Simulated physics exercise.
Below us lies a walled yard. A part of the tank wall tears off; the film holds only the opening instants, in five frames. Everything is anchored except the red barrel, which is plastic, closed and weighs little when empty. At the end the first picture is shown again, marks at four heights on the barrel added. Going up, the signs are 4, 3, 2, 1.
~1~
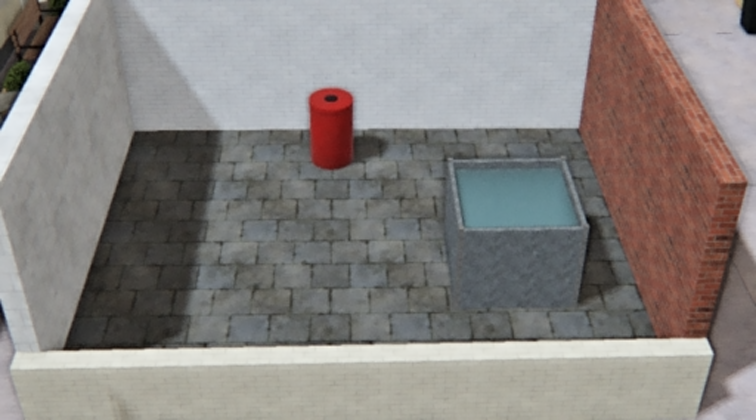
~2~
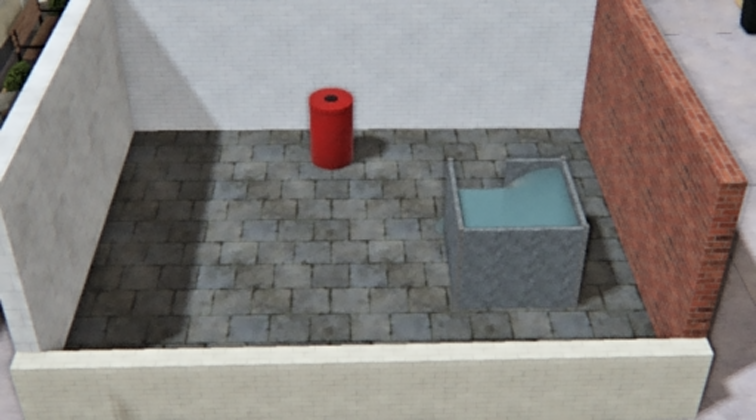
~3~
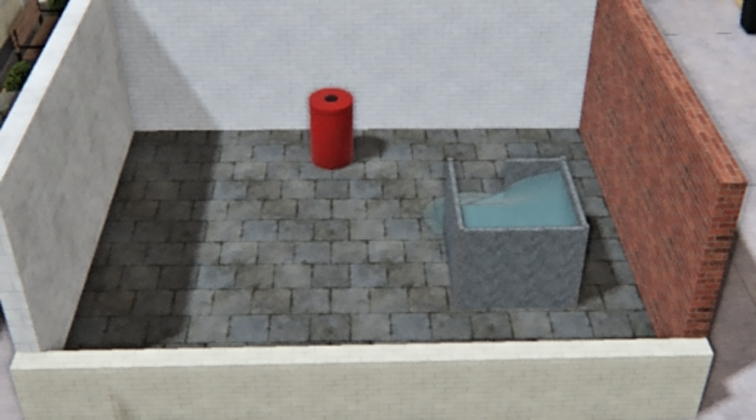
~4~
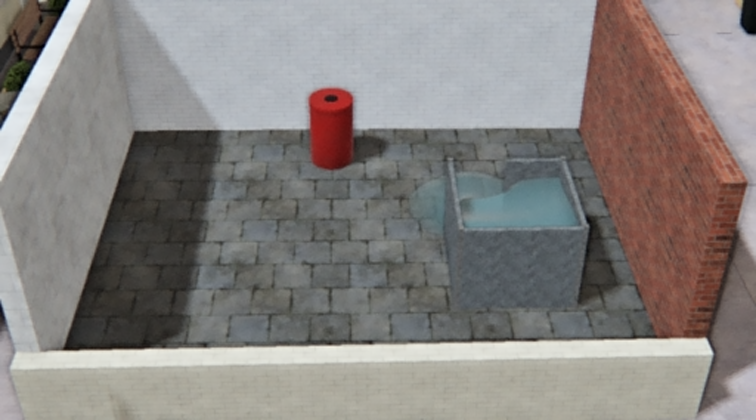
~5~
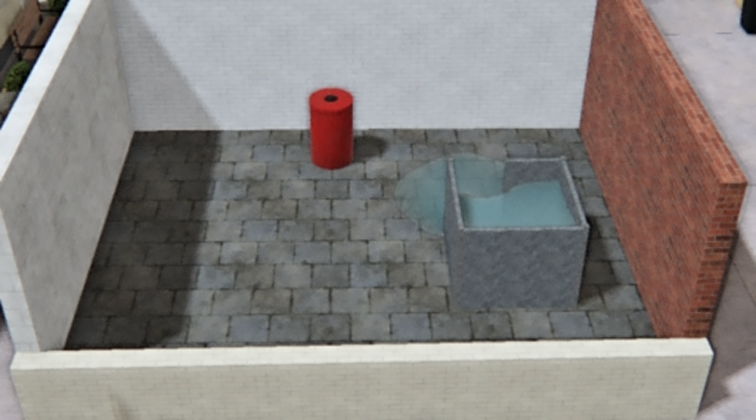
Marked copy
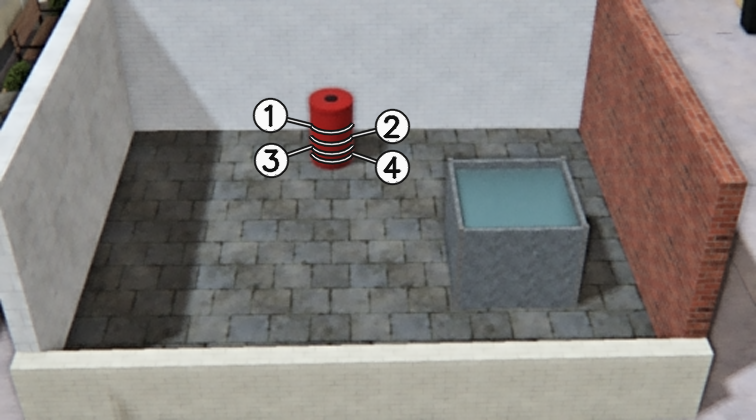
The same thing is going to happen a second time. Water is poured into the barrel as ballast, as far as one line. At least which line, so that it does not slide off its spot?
3 is the one.
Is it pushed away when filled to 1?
No, not at all.
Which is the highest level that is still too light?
That is level 4.
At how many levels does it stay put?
Three.
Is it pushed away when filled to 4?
Yes, it does.
In white, 1 at (331, 132); 2 at (331, 144); 3 at (332, 154); 4 at (332, 161); from the bottom up 4, 3, 2, 1.
With 1, it does not move.
With 2, it does not move.
With 3, it does not move.
With 4, it is pushed about its own width away.
